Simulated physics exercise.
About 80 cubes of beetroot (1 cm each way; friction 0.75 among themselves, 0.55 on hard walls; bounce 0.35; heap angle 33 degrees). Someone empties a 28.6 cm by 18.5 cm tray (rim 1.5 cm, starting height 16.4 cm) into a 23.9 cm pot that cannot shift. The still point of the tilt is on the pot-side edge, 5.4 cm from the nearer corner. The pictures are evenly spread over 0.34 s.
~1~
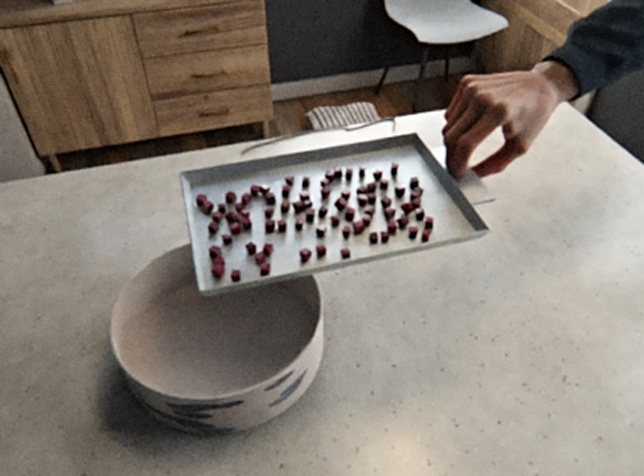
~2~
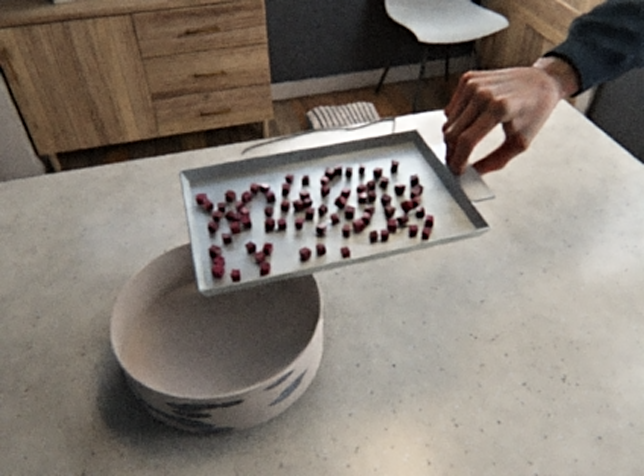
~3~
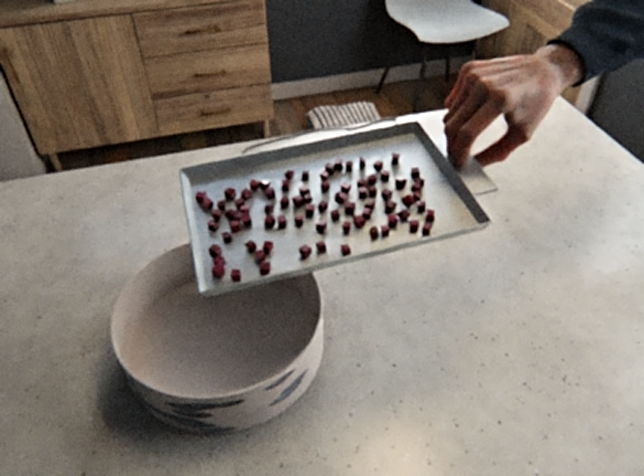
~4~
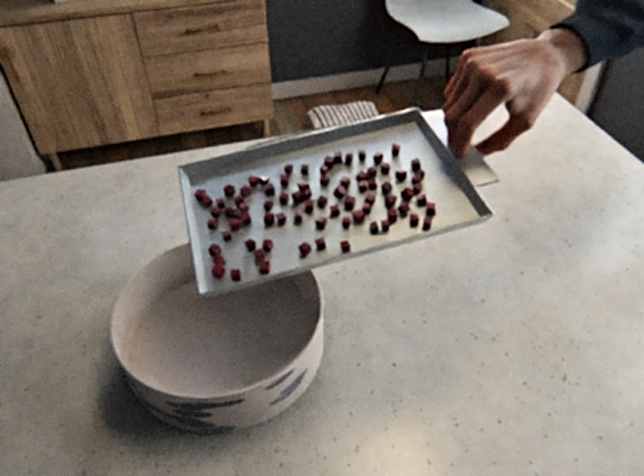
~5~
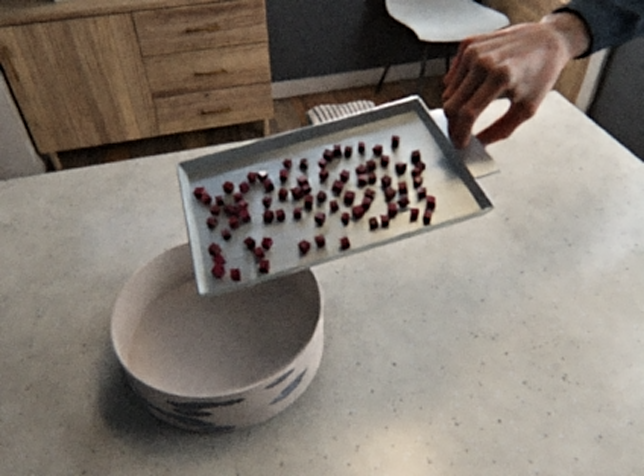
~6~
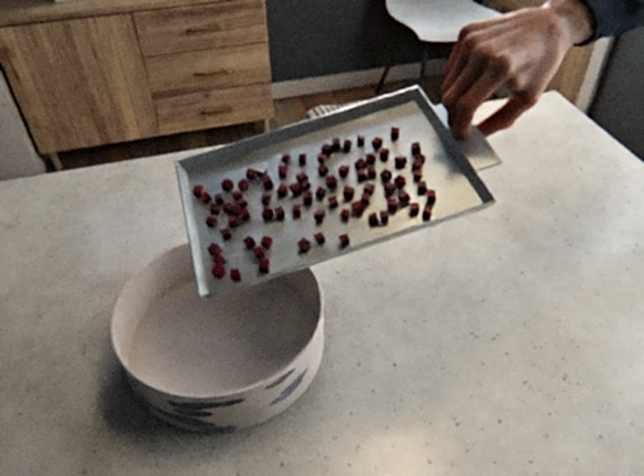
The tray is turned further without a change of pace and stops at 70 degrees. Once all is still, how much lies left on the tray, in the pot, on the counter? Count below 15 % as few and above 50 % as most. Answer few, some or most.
Tray: Most, pot: Some, counter: Few.
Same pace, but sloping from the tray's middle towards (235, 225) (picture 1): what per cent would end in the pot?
Some 30 per cent.
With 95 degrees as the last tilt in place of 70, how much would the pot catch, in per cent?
Then about 90 per cent.
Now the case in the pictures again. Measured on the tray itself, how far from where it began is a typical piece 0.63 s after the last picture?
Some 6 cm.
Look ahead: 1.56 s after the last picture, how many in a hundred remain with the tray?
About 65 per cent.
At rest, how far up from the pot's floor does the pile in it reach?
About 1.0 cm.
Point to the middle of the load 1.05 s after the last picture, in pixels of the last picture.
Around (214, 280).
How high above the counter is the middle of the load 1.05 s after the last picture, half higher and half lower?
Some 18 cm.
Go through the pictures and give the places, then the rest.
The first frame shows tray tilt 0 degrees, front corners at (205, 285) and (483, 227); middle of the pieces at (323, 212); pot at (218, 306).
The second frame shows tray tilt 1 degrees, front corners at (205, 285) and (483, 225); middle of the pieces at (323, 210).
The third frame shows tray tilt 3 degrees, front corners at (205, 286) and (484, 219), lowest corner left front; middle of the pieces at (323, 206).
The fourth frame shows tray tilt 6 degrees, front corners at (205, 287) and (486, 211), lowest corner left front; middle of the pieces at (323, 202).
The fifth frame shows tray tilt 9 degrees, front corners at (205, 288) and (486, 204), lowest corner left front; middle of the pieces at (322, 197).
The sixth frame shows tray tilt 12 degrees, front corners at (205, 290) and (487, 198), lowest corner left front; middle of the pieces at (321, 193); pot at (219, 304).
Then, 0.63 s after the last picture, tilt 39 degrees; the tray holds 100 %, the pot 0 %.
Then, 1.05 s after the last picture, tilt 57 degrees; the tray holds 75 %, the pot 15 %.
Then, 1.56 s after the last picture, tilt 70 degrees; the tray holds 65 %, the pot 30 %.
In the end, tray 65 %, pot 30 %, counter 5 %.
